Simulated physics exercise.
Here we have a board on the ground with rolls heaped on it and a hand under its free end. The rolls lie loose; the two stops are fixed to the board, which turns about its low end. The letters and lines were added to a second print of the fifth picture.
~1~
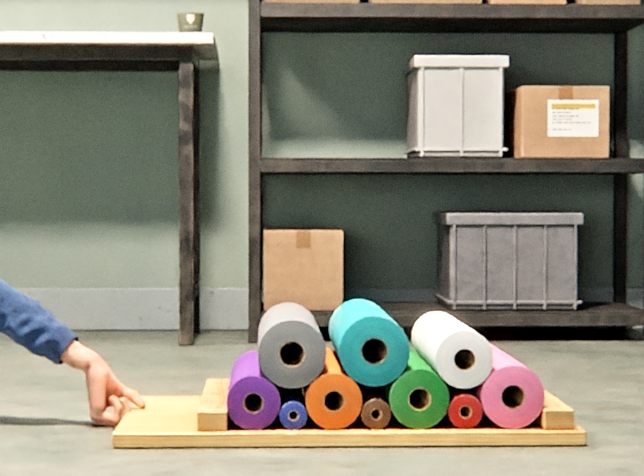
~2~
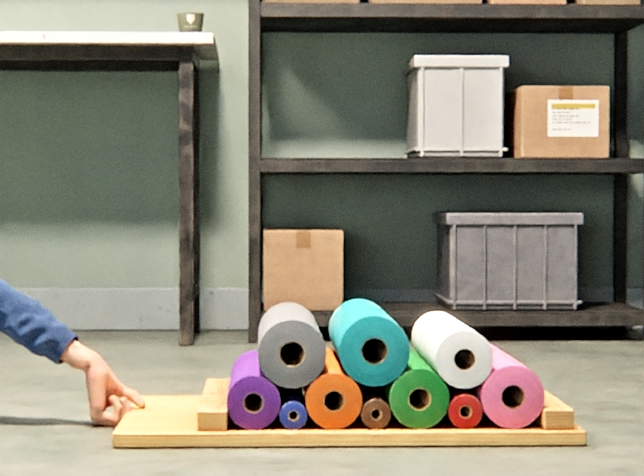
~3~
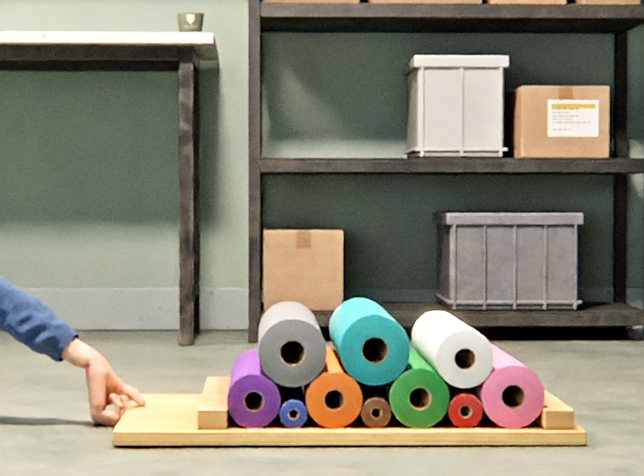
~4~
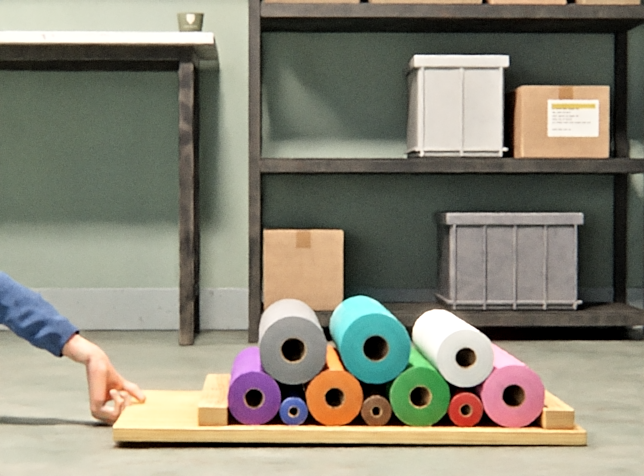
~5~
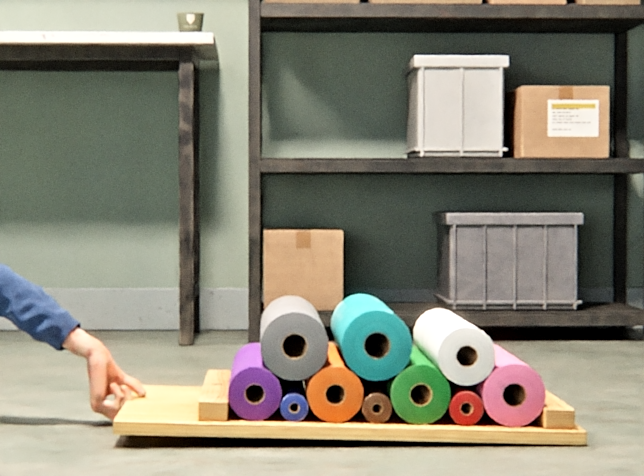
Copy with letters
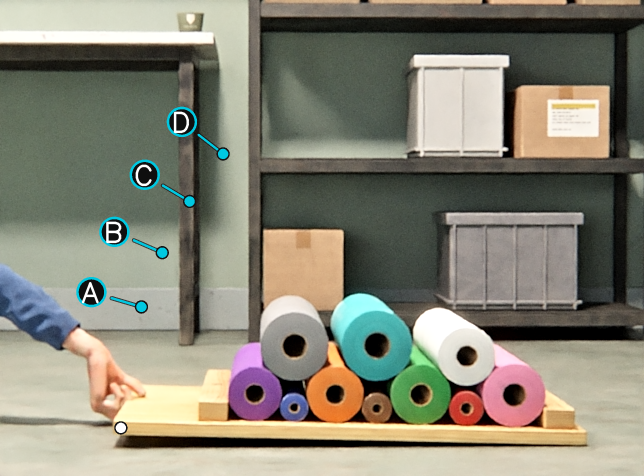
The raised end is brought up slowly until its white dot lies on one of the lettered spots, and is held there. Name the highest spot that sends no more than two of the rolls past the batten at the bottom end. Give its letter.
The answer is mark D.
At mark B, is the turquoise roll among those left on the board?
Yes, with B.
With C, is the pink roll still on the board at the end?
The pink roll: Yes.
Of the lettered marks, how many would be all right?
Four of the four.
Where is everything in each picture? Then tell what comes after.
In the first picture, green roll (419, 399); red roll (465, 411); pink roll (513, 397).
In the second picture, pink roll (513, 397); grey roll (292, 354).
In the third picture, board (344, 408); purple roll (254, 401); blue roll (293, 414); green roll (420, 398).
In the fourth picture, board (344, 406); purple roll (254, 398); blue roll (294, 412).
In the fifth picture, board (344, 403); purple roll (255, 394); blue roll (294, 408).
On the marked copy, A at (141, 307); B at (162, 253); C at (190, 202); D at (223, 154); the white dot at (121, 428).
Following D. Soon after the start, board at 20°.
Later, board at 38°.
In the end, board at 38°, none over the low batten.
As for the rest, A none over the low batten; B none over the low batten; C none over the low batten.
